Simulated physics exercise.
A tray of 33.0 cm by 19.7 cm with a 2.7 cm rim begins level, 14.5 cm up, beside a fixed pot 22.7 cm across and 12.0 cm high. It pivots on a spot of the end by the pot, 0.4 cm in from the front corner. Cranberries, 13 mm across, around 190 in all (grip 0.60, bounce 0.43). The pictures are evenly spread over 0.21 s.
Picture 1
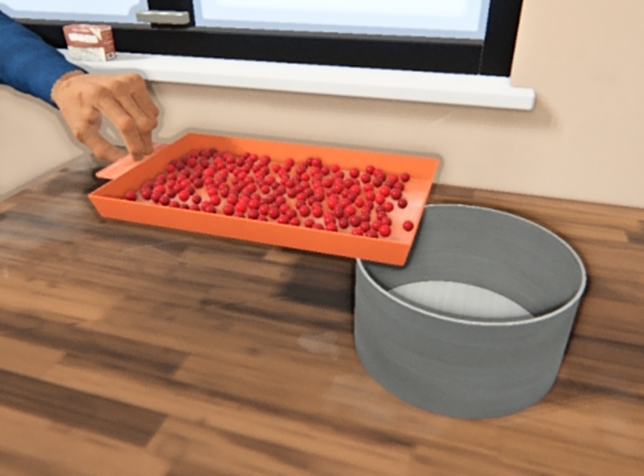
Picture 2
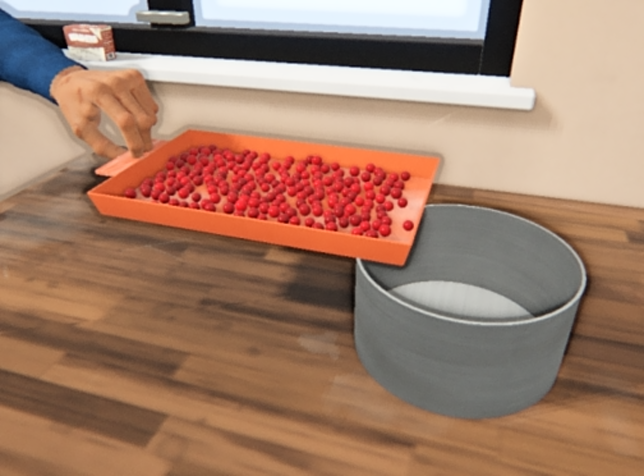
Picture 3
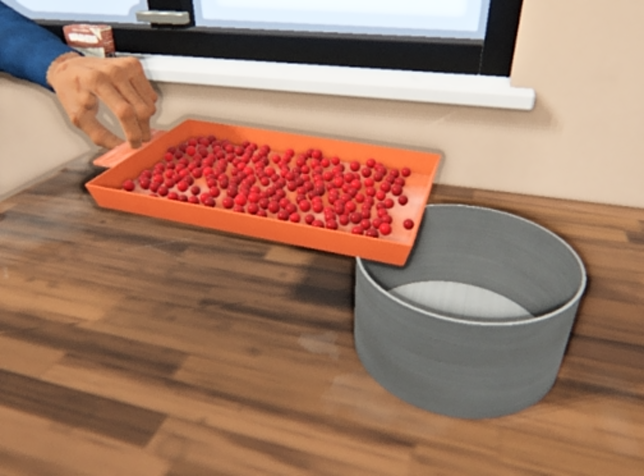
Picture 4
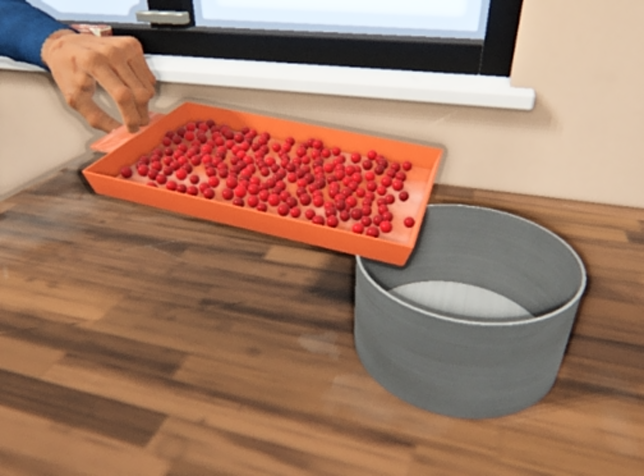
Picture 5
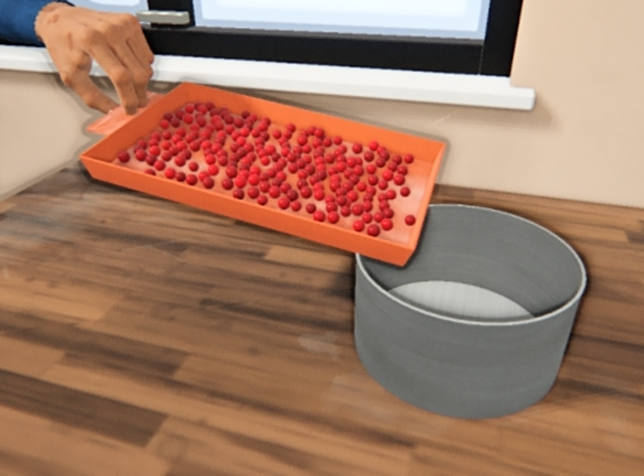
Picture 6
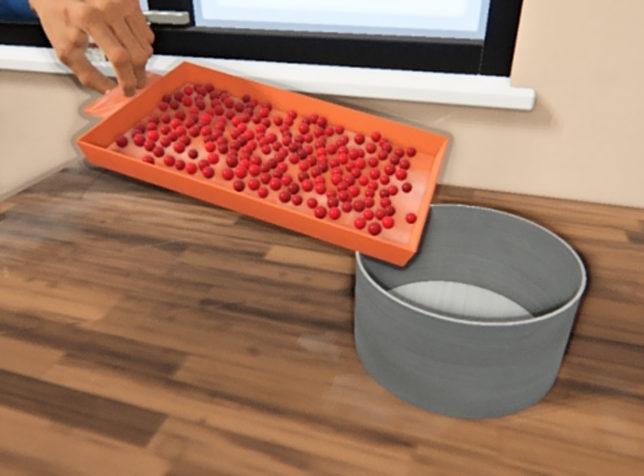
A hand lifts the left end of an orange tray of red balls beside a grey pot.
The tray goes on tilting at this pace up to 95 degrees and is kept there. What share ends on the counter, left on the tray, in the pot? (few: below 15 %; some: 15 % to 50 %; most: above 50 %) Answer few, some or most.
Counter: Most, tray: Few, pot: Some.
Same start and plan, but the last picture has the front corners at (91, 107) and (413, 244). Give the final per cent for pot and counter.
Pot 100, counter 0.
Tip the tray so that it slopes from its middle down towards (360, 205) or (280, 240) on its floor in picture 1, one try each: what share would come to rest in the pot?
Some 85 and 0 per cent.
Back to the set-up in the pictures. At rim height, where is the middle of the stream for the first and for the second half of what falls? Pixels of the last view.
First near (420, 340), later near (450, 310).
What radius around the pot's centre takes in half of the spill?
About 20 cm.
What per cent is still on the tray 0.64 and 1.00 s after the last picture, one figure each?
In turn: 95, 20.
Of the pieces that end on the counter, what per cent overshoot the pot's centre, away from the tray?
Roughly 60 per cent.
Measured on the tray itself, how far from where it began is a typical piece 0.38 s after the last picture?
Some 7 cm.
Then, 0.38 s after the last picture, tilt 53 degrees; the tray holds 100 %, the pot 0 %.
Then, 0.64 s after the last picture, tilt 80 degrees; the tray holds 95 %, the pot 0 %.
Then, 1.00 s after the last picture, tilt 95 degrees; the tray holds 20 %, the pot 25 %.
In the end, counter 60 %, tray 0 %, pot 40 %.
